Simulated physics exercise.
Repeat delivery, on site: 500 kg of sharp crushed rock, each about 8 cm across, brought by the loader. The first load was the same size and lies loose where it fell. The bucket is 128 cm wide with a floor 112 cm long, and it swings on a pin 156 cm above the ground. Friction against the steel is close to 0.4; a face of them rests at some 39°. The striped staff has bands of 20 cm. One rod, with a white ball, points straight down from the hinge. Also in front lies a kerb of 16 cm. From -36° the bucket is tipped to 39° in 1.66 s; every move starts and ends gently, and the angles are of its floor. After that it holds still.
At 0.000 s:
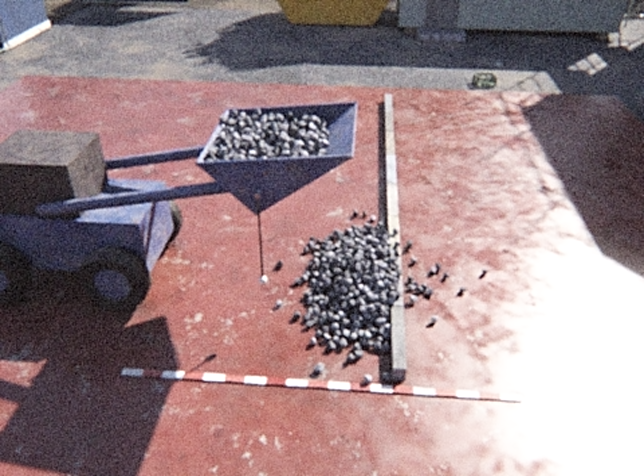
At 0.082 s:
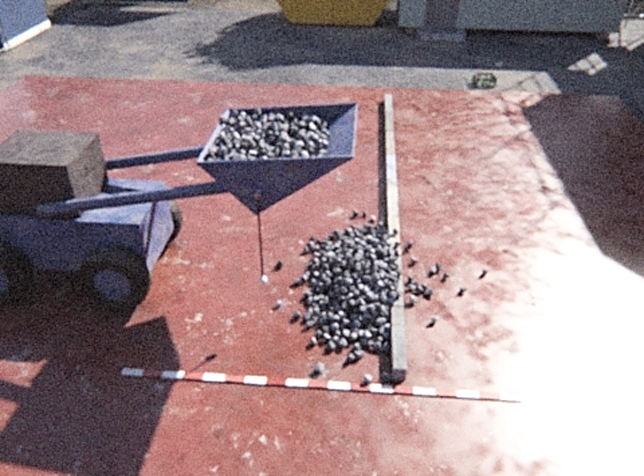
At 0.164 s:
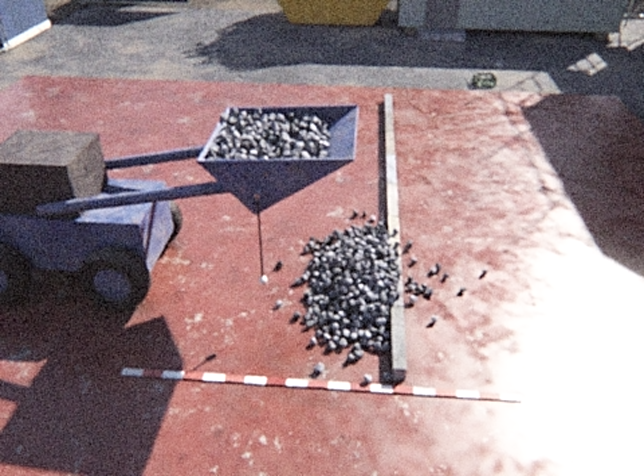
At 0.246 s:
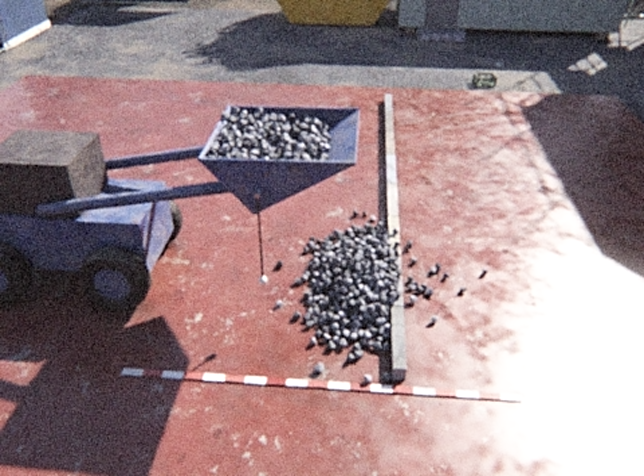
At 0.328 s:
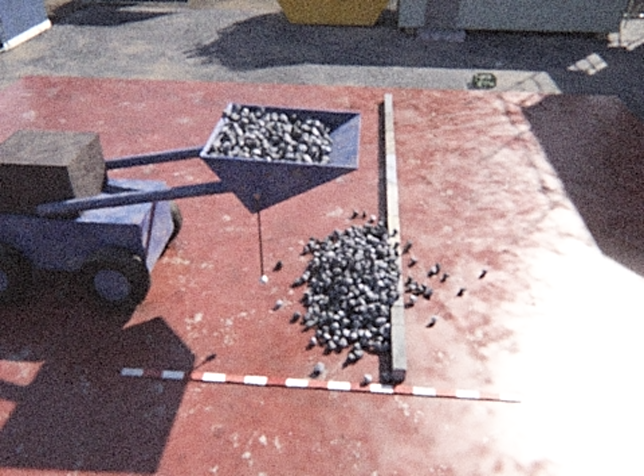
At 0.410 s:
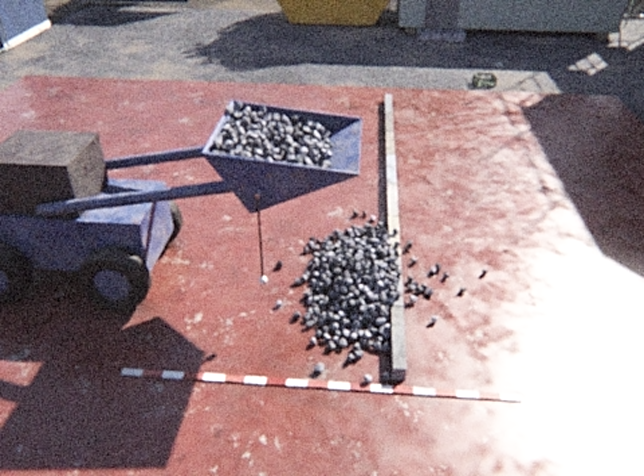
In a sunlit yard with red ground and grey paving behind, seen from above by a still camera, a blue wheeled loader carrying a brown block stands at the left. Its raised blue bucket holds grey stones above a loose pile of similar stones against a pale kerb, with a red-and-white staff in front. The bucket slowly tilts slightly, its right lip lowering, while the stones inside shift a little.
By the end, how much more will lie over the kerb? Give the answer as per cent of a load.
About 27 per cent.
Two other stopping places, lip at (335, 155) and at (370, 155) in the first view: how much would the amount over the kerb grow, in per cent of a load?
First place: Roughly 10 %; second place: Roughly 45 %.
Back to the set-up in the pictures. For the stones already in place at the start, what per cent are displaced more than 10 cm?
5 %.
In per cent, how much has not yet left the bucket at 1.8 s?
Close to 65 in a hundred is still held.
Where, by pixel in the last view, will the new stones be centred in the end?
In the last view, somewhere near (371, 271).
After 1.2 s the floor is at 27°; in per cent of one load, 100 in the bucket, 97 on this side of the kerb, 3 over the kerb; the foremost stones are at (444, 283).
After 1.8 s the floor is at 39°; in per cent of one load, 64 in the bucket, 133 on this side of the kerb, 3 over the kerb; the foremost stones are at (444, 283).
After 2.1 s the floor is at 39°; in per cent of one load, 17 in the bucket, 177 on this side of the kerb, 6 over the kerb; the foremost stones are at (445, 283).
After 4.9 s the floor is at 39°; in per cent of one load, 0 in the bucket, 171 on this side of the kerb, 29 over the kerb; the foremost stones are at (484, 281). Net gain over the kerb, 27.
